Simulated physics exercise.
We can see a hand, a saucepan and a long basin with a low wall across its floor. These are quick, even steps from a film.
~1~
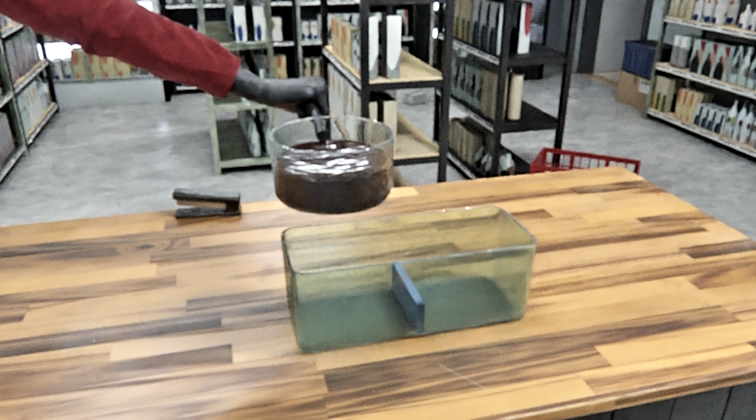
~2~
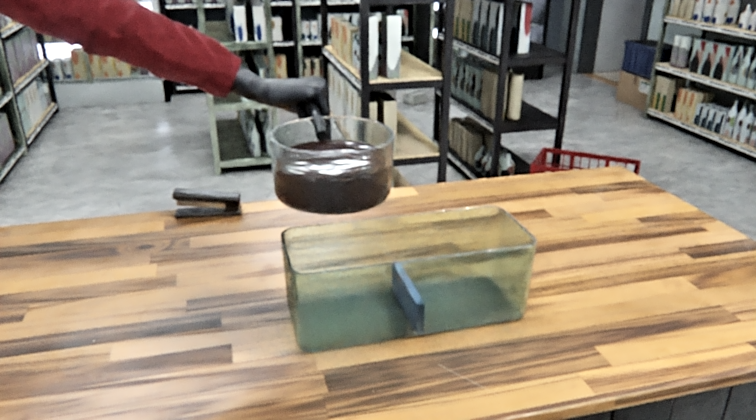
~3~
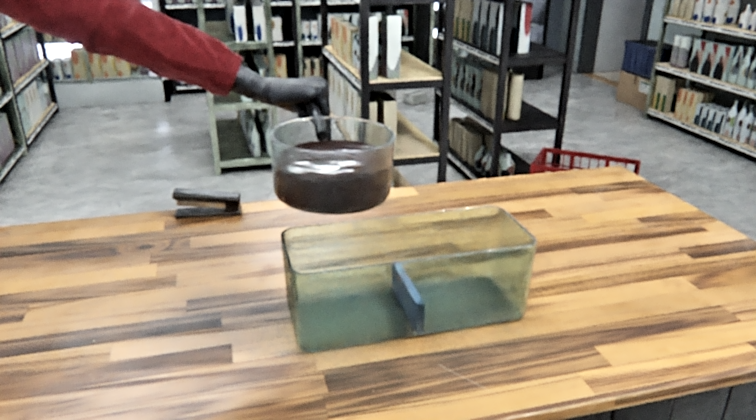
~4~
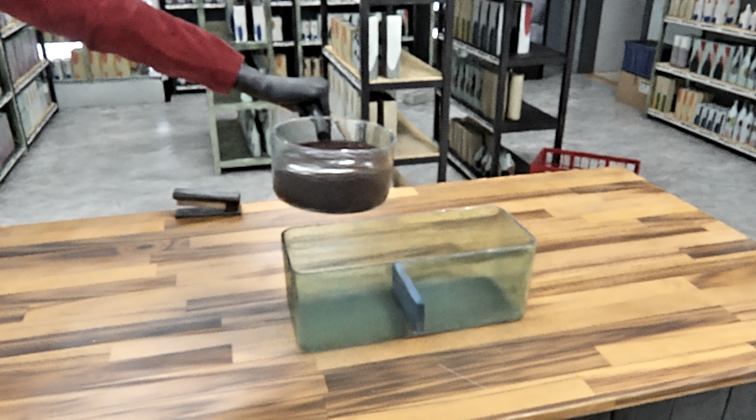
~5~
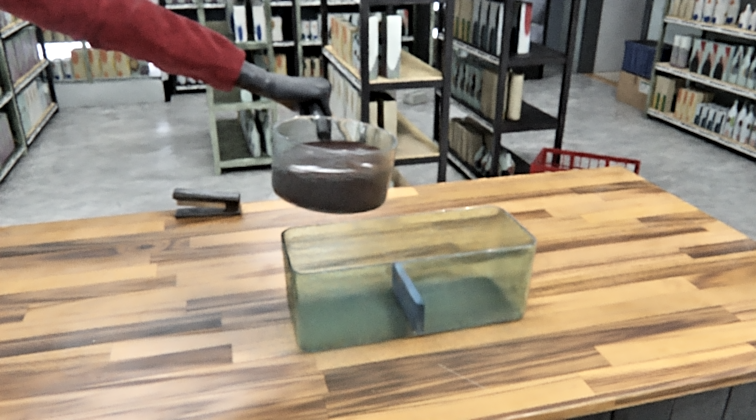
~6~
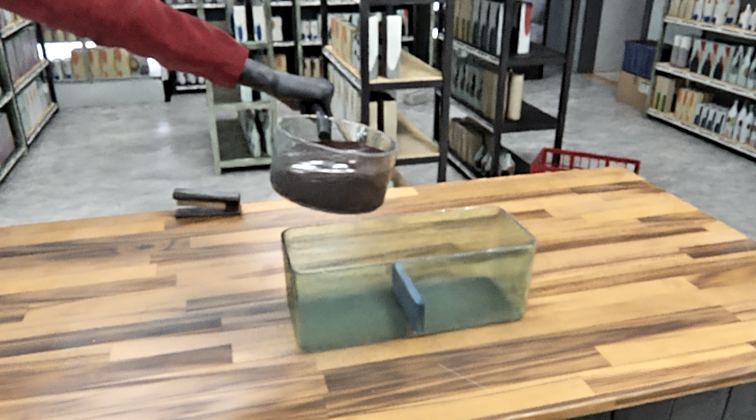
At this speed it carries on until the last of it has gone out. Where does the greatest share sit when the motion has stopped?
The winner is the right compartment.
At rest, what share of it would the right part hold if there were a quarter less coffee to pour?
I'd reckon close to 55 %.
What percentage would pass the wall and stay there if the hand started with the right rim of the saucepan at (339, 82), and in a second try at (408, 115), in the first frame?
First try: Near 20 percent; second try: Near 80 percent.
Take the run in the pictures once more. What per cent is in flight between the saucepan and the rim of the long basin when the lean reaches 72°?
It's about 30 per cent.
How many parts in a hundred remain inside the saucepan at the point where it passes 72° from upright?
Near 60 percent is still in there.
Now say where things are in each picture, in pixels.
In the first frame, it leans 0°; its right rim is at (391, 130); the coffee meets the walls at (274, 161) and (387, 152); the long basin's rim runs from (286, 252) to (519, 224); the wall's top is at (407, 282).
In the second frame, it leans 1°; its right rim is at (391, 131); the coffee meets the walls at (275, 161) and (387, 152).
In the third frame, it leans 2°; its right rim is at (391, 133); the coffee meets the walls at (274, 161) and (387, 152).
In the fourth frame, it leans 5°; its right rim is at (393, 135); the coffee meets the walls at (275, 160) and (388, 153).
In the fifth frame, it leans 8°; its right rim is at (394, 139); the coffee meets the walls at (275, 160) and (388, 153).
In the sixth frame, it leans 13°; its right rim is at (395, 143); the coffee meets the walls at (274, 161) and (389, 153).
A moment on, the tilt is 72° and 59 per cent is still to pour, 0 is left of the wall and 11 right of it.
Next, the tilt is 111° and 7 per cent is still to pour, 21 is left of the wall and 66 right of it.
Then the tilt is 119° and 0 per cent is still to pour, 33 is left of the wall and 66 right of it.
Later the tilt is 119° and 0 per cent is still to pour, 34 is left of the wall and 66 right of it.
In the end 34 per cent lies left of the wall, 66 right of it and 0 outside.
